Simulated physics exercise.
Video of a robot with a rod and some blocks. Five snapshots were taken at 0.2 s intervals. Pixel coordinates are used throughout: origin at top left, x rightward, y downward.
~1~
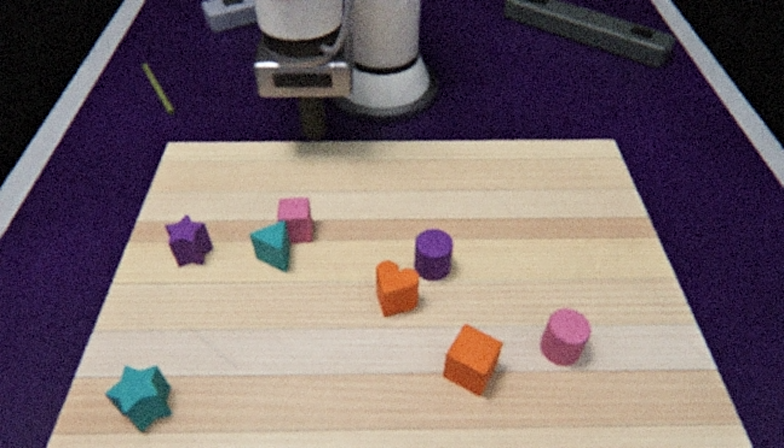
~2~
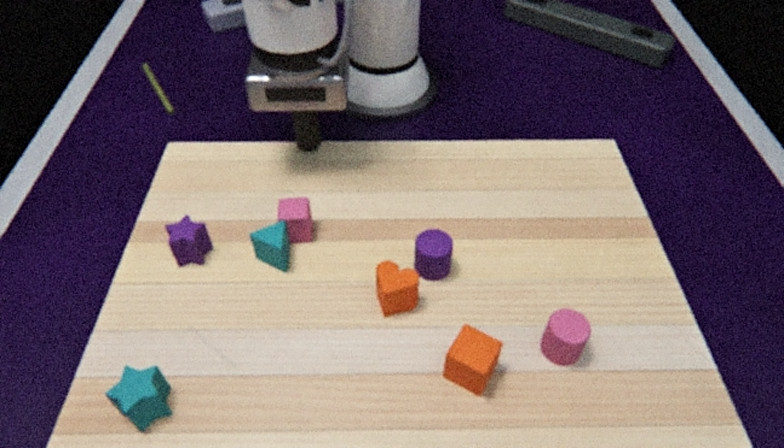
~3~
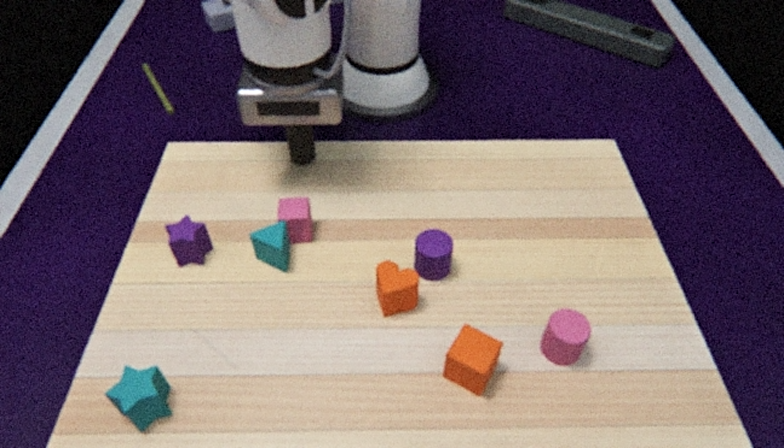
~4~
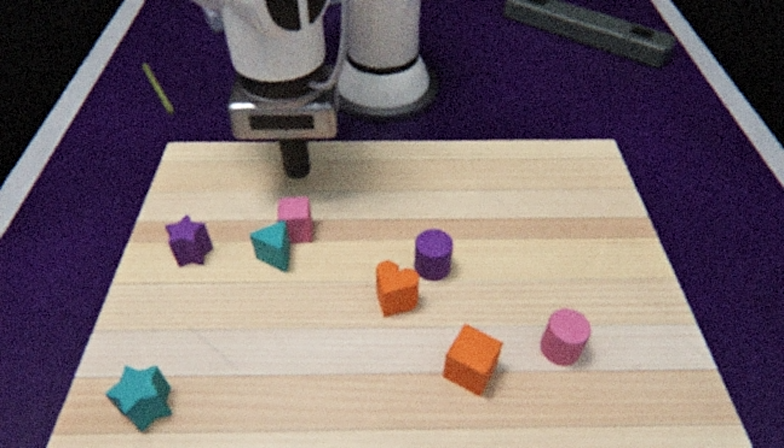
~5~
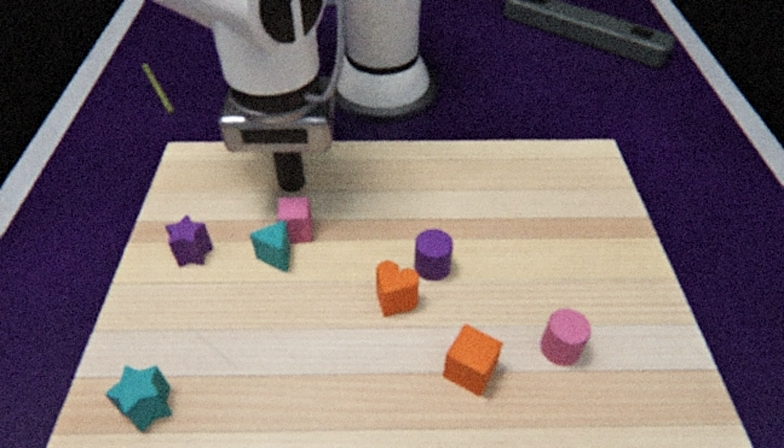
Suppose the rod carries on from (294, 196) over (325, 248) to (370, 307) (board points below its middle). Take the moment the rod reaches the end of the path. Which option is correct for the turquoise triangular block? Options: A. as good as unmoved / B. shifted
My answer is option B.
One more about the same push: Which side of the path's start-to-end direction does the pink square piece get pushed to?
Well, taking the path from its start to its end as straight ahead, the pink square piece moves to the right.
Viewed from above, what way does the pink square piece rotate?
My answer: Clockwise.
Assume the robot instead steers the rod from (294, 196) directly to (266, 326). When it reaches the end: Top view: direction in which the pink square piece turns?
I'd predict that, seen from above, the pink square piece rotates counter-clockwise.
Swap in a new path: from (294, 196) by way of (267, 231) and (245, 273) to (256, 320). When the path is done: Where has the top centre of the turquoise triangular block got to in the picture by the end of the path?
The turquoise triangular block ends near (269, 252).
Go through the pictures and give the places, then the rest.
Tip of the rod (315, 132), middles of tops, turquoise triangular block (271, 233), pink square piece (293, 207), orange heart block (395, 276), purple round block (435, 242), in the first frame.
Rod (309, 145), nothing pushed, in the second frame.
Rod (303, 159), nothing pushed, in the third frame.
Rod (298, 172), nothing pushed, in the fourth frame.
Rod (292, 184), turquoise triangular block (271, 233), pink square piece (293, 207), orange heart block (395, 276), purple round block (435, 242), in the fifth frame.
What follows on the original path. One third of the way, rod (312, 219); turquoise triangular block (265, 243), turned 40° clockwise; pink square piece (295, 226), turned 35° clockwise.
Two thirds of the way, rod (338, 257); turquoise triangular block (262, 248), turned 70° clockwise; pink square piece (299, 245), turned 70° clockwise.
At the end, rod (370, 296); turquoise triangular block (262, 248), turned 70° clockwise; pink square piece (299, 245), turned 70° clockwise; orange heart block (407, 281), turned 15° anticlockwise; purple round block unmoved.
